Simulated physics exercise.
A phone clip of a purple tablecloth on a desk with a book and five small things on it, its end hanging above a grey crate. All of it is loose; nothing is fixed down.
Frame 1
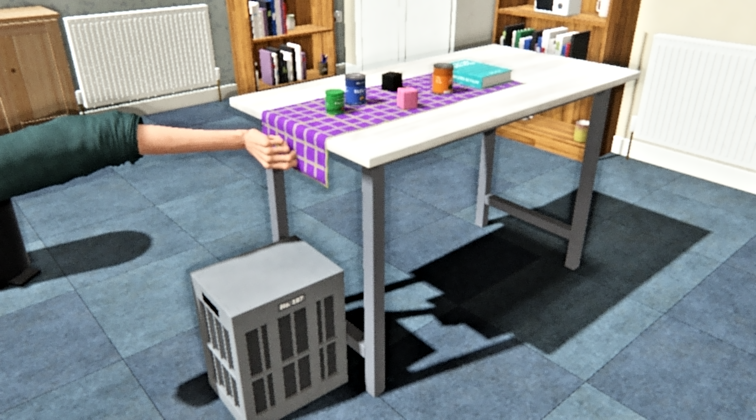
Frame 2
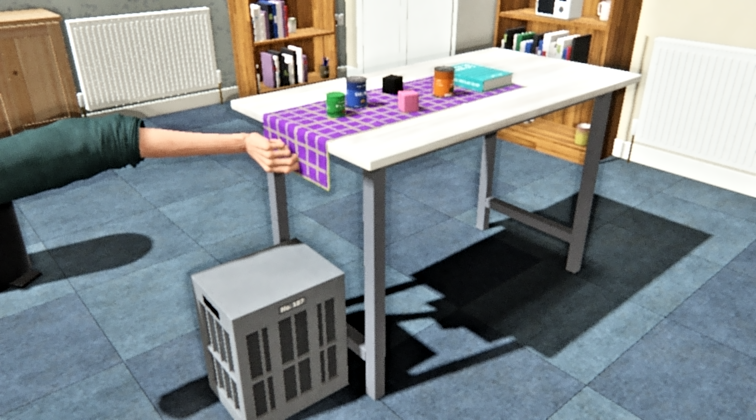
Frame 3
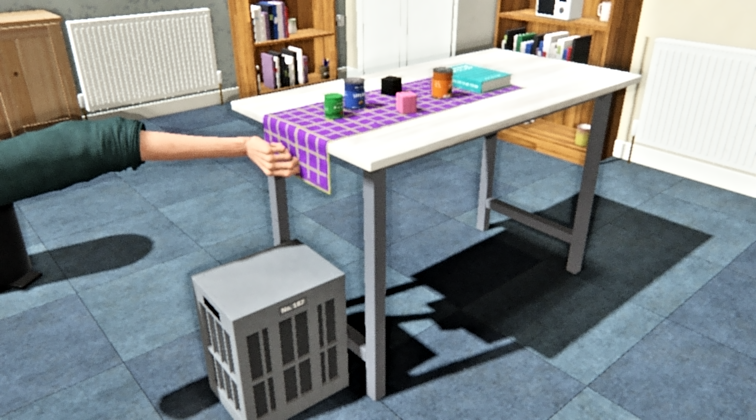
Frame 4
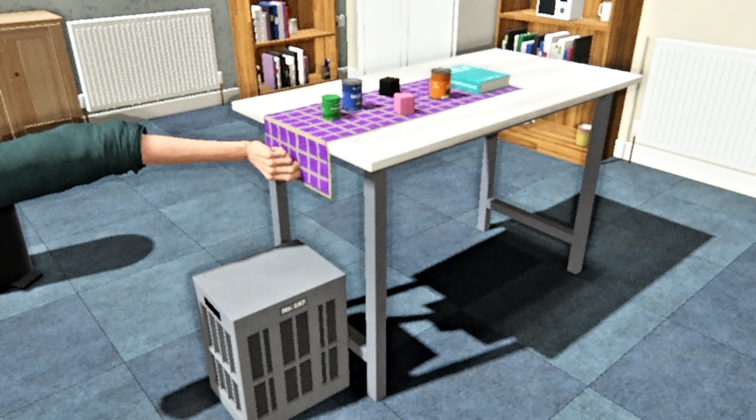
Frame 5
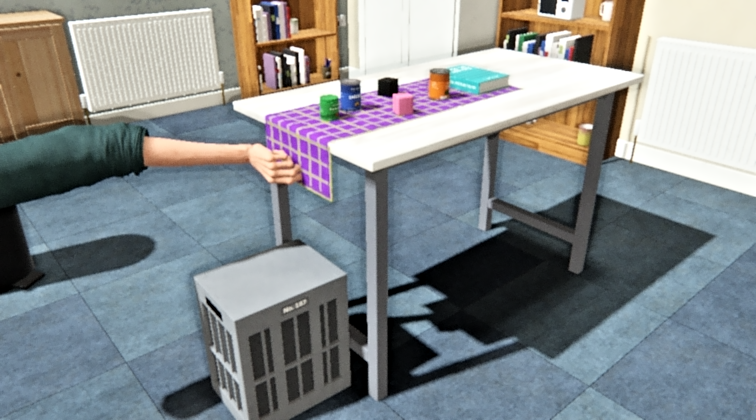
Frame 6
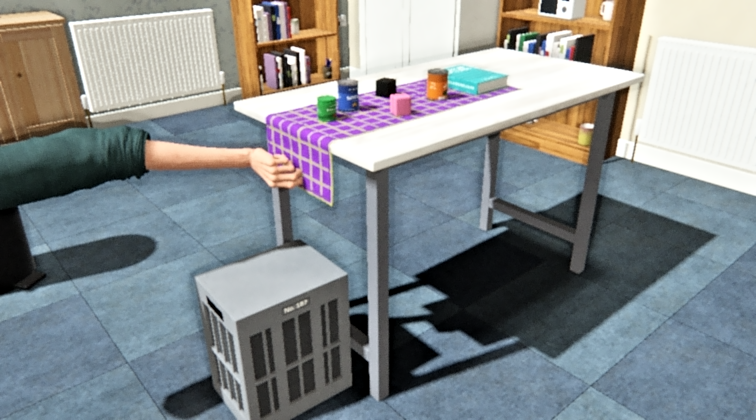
A hand at the left grips the hanging end of a purple checked cloth on a white-topped desk and draws it slightly downward above a grey crate. The green pot, blue can, pink and black cubes, orange can and teal book shift slightly left with the cloth.
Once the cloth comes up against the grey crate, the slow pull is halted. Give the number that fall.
The number is two.
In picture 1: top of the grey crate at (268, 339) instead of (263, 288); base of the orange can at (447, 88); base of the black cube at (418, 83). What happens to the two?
Result: Orange can still there, black cube still there.
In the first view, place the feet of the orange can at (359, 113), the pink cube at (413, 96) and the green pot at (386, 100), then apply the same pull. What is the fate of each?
Each in turn: The orange can goes down, the pink cube stays aloft, the green pot stays aloft.
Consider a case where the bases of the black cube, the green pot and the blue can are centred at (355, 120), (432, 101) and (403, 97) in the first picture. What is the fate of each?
Watch the black cube go down, the green pot hang on and the blue can hang on.
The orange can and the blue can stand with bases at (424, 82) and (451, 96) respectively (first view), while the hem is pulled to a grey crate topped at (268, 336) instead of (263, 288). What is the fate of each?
Orange can: Safe; blue can: Safe.
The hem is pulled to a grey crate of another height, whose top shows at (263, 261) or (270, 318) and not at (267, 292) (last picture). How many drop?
First case 1, second case 3.
Soon after, hem near (302, 239); green pot gone.
After that, hem on the crate; green pot and blue can gone.
In the end, hem on the crate; green pot and blue can gone. It carries off two.
